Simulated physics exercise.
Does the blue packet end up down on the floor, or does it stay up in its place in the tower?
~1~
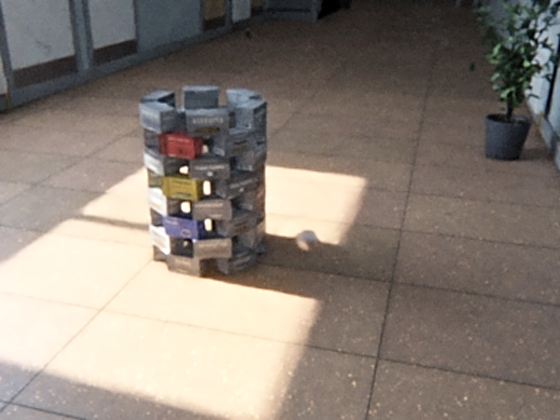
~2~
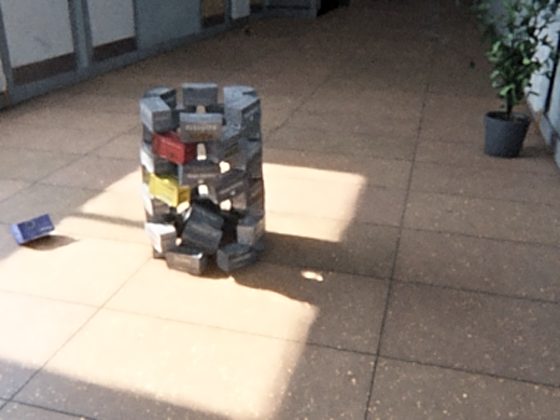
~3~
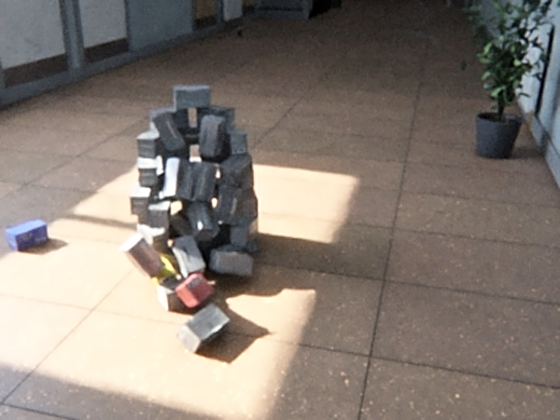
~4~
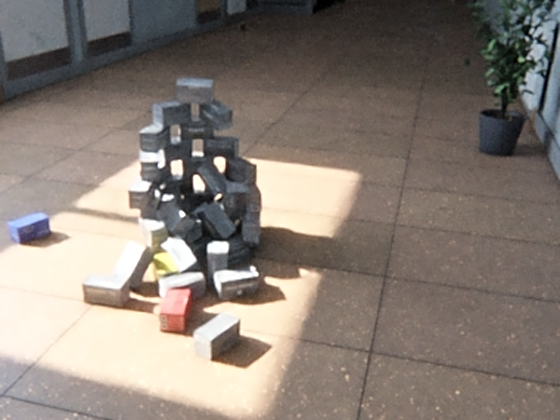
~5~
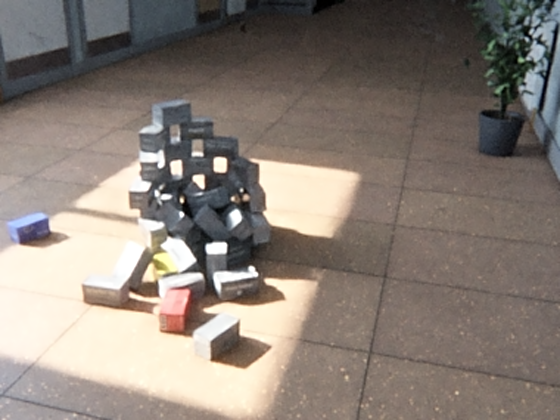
The blue packet ends up down on the floor, lying off to the left of the tower.
